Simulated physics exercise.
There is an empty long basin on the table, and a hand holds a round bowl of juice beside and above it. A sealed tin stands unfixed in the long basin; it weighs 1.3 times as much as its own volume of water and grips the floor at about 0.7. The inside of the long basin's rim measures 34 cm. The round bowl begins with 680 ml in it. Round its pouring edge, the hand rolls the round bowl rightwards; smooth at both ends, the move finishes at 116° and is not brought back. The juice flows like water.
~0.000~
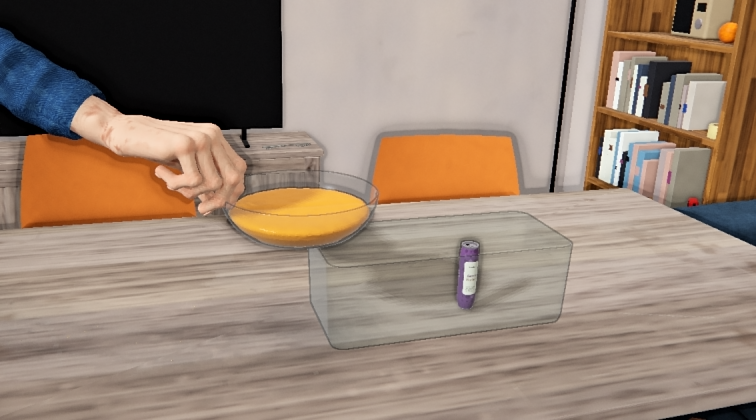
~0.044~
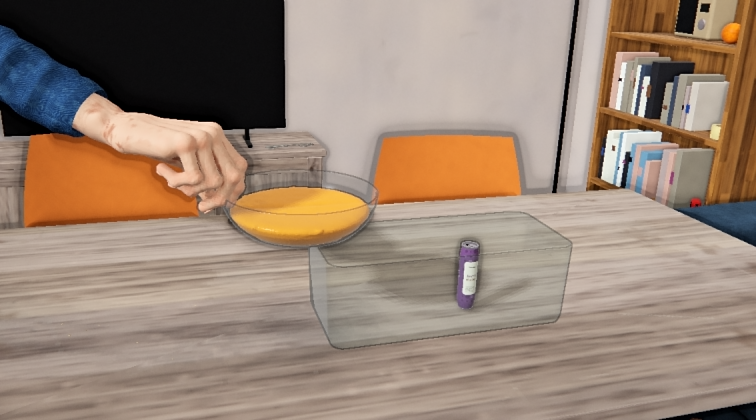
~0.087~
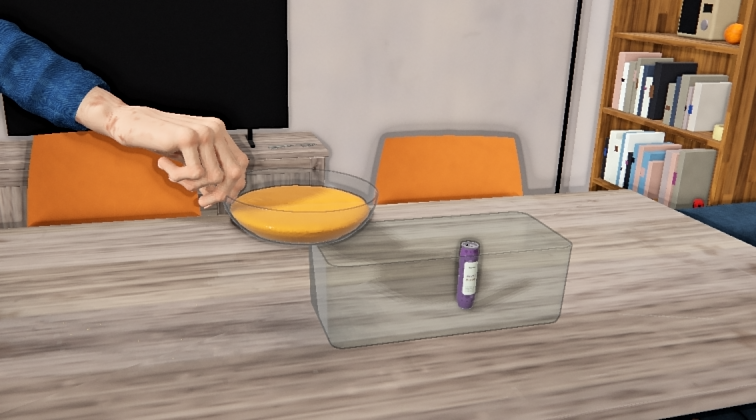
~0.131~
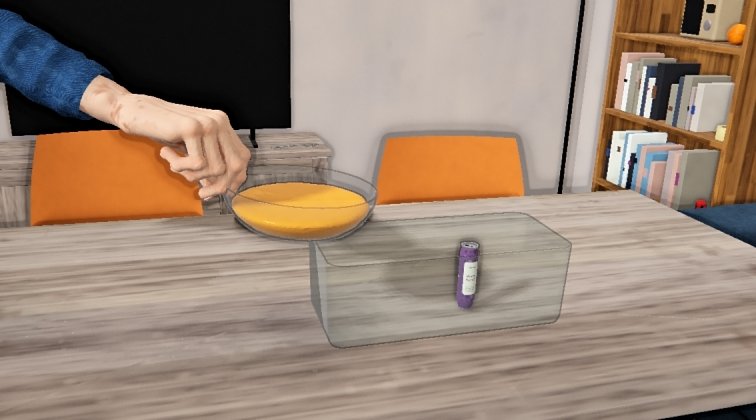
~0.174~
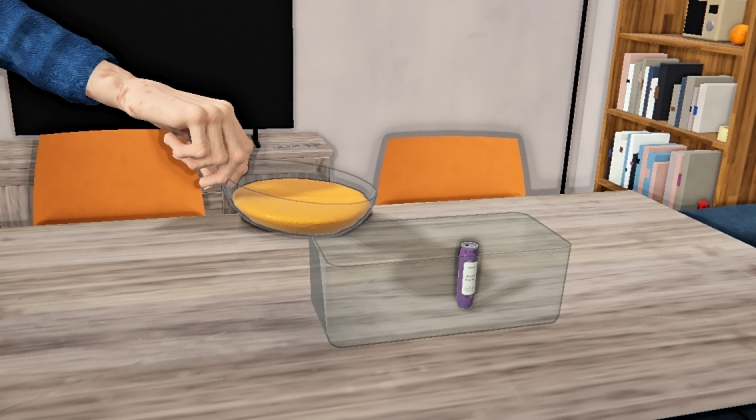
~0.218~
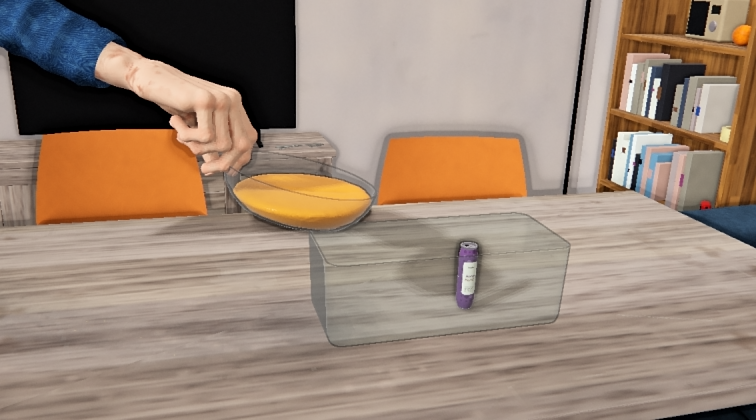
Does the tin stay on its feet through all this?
It tips over.
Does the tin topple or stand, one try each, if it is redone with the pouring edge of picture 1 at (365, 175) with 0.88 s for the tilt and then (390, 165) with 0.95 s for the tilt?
Try 1: Tipped over; try 2: Tipped over.
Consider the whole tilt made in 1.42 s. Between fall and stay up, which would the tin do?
In that case the tin does not tip.
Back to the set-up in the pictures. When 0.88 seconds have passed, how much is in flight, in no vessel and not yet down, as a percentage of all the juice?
Roughly 2 %.
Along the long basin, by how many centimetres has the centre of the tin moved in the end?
Roughly 5.0 cm.
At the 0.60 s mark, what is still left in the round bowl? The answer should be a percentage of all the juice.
I'd estimate some 24 % remains.
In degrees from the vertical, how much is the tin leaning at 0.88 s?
Looks like some 5 degrees from vertical upright.
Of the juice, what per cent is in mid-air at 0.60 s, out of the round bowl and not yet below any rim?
Some 54 % is the figure.
By 0.60 s the tilt is 76° and 24 per cent is still to pour; the tin stands where it began.
By 0.88 s the tilt is 112° and 0 per cent is still to pour; the tin stands 2 cm from where it began.
By 1.18 s the tilt is 116° and 0 per cent is still to pour; the tin lies on its side.
By 1.50 s the tilt is 116° and 0 per cent is still to pour; the tin lies on its side.
At rest the tin lies on its side.
